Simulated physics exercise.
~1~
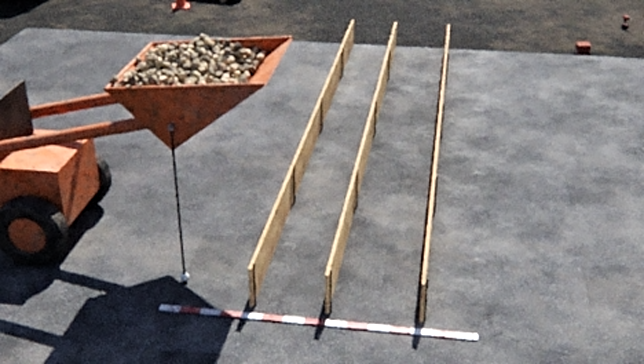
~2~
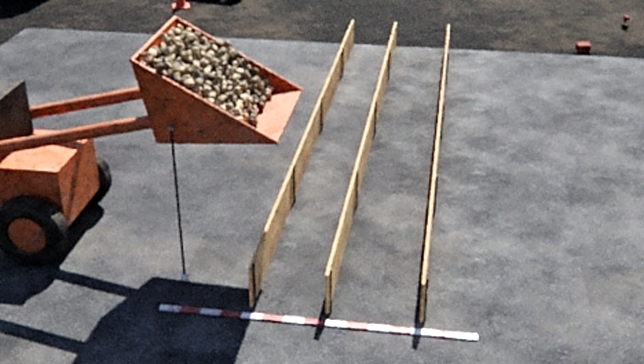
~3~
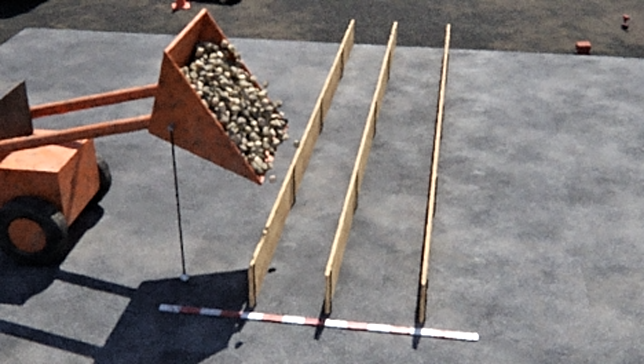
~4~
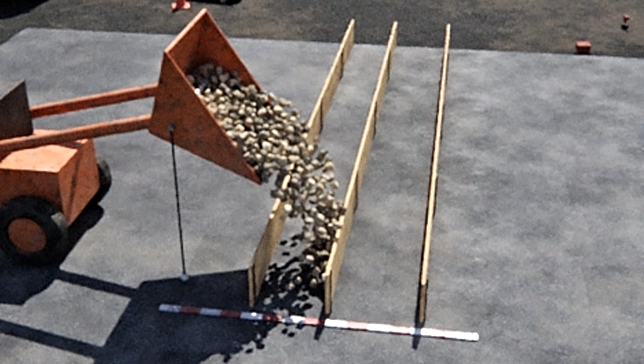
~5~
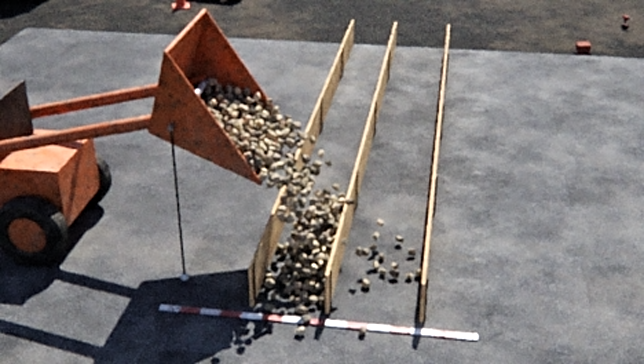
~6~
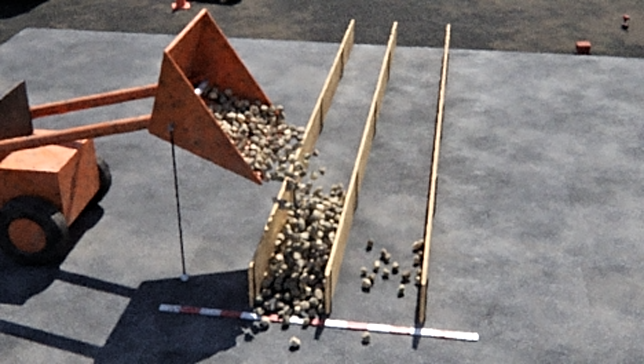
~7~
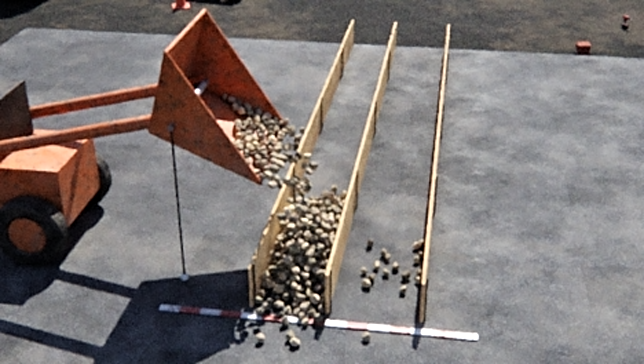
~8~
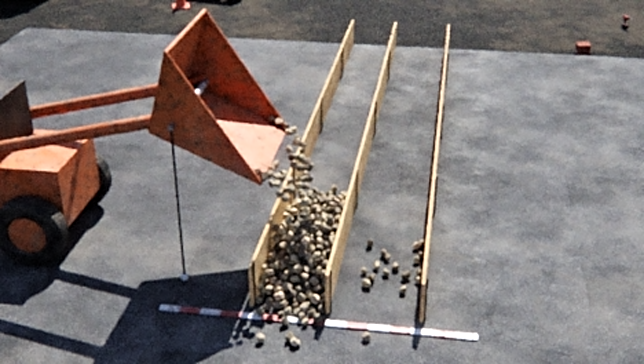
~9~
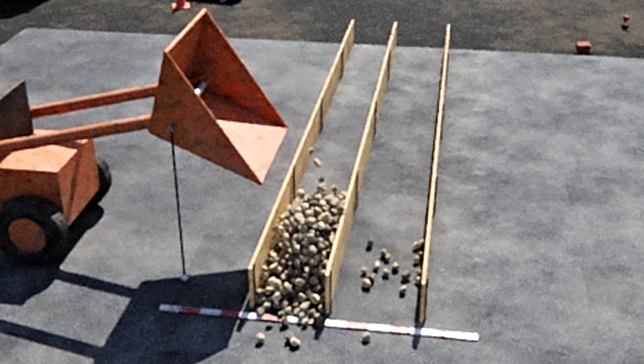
On a sunlit grey paved surface, an orange loader tips its raised bucket of stones to the right and holds it tilted as they pour between three upright boards, leaving the bucket empty, most stones heaped in the near bay, and a few scattered in the far bay and out front.
